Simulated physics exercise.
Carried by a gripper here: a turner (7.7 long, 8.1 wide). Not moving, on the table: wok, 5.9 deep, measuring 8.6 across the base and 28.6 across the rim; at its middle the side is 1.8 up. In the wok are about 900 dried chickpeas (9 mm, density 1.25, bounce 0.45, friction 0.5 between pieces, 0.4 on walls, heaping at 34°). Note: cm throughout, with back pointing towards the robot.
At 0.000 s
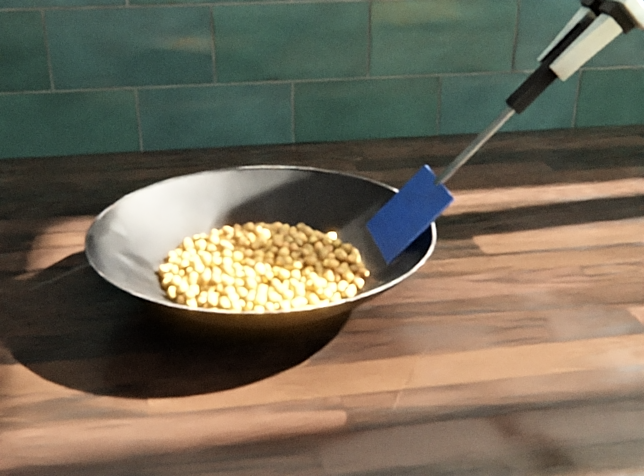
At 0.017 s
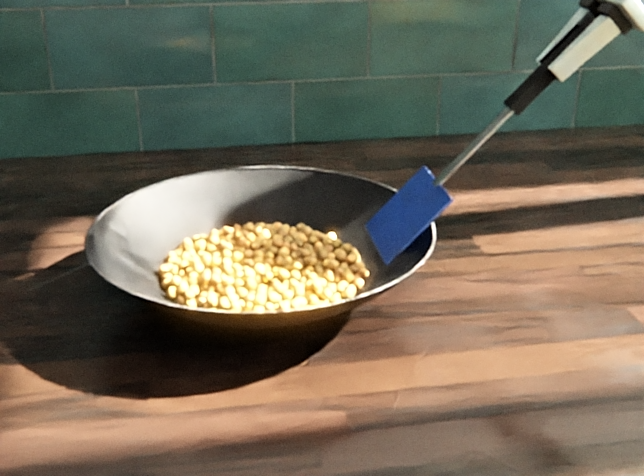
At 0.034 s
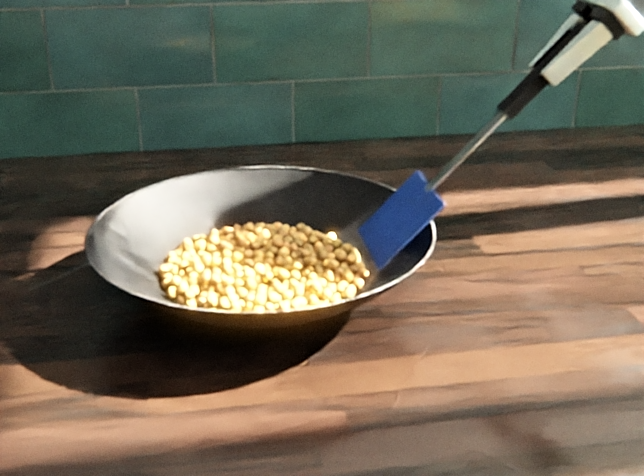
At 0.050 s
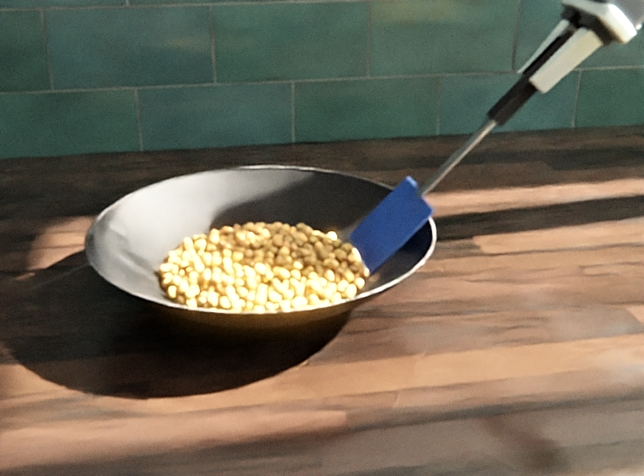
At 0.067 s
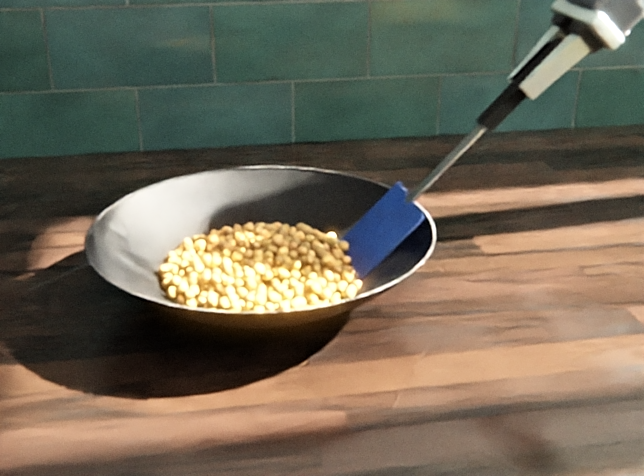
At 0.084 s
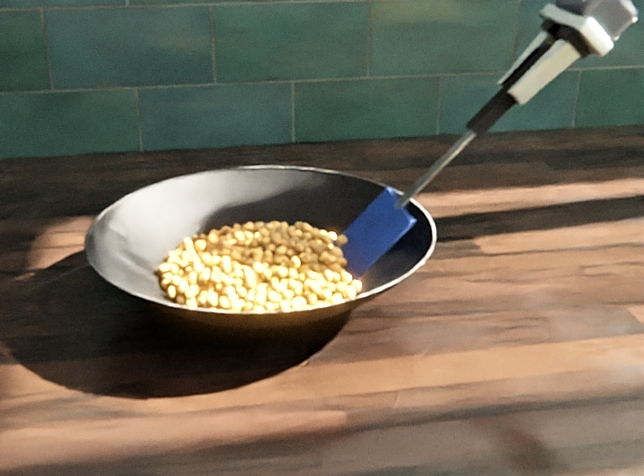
Robot gripper holding a blue turner, sliding it slightly down and left inside a wok against a pile of dried chickpeas.
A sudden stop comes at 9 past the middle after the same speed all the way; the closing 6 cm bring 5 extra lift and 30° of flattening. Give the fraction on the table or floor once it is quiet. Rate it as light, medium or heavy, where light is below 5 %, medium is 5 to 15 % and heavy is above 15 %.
Rating: Medium.
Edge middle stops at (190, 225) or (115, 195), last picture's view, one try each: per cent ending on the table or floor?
Around 0 per cent for the first try and 25 per cent for the second.
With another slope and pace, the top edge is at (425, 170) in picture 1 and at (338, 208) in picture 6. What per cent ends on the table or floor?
Some 30 percent ends up on the table or floor.
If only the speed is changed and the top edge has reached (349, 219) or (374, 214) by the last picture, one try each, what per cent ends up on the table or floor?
Close to 30 per cent in the first try and close to 20 per cent in the second.
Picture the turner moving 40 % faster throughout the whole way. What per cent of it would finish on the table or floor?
Approx. 15 per cent.
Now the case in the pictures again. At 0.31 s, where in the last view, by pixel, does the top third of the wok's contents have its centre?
(166, 247).
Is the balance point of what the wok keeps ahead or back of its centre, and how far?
About 4.5 cm ahead.
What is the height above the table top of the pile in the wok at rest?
Near 6.5 centimetres high.
After 0.20 s, sloping 46°, highest piece 4 above the table; 900 in the wok.
After 0.31 s, sloping 36°, highest piece 7 above the table; 900 in the wok.
After 0.57 s, sloping 16°, highest piece 7 above the table; 834 in the wok, 58 on the table or floor, 8 on the blade or in flight.
After 1.62 s, sloping 16°, highest piece 6 above the table; 833 in the wok, 67 on the table or floor.
In the end, 833 in the wok, 67 on the table or floor. That is 7 % on the table or floor.
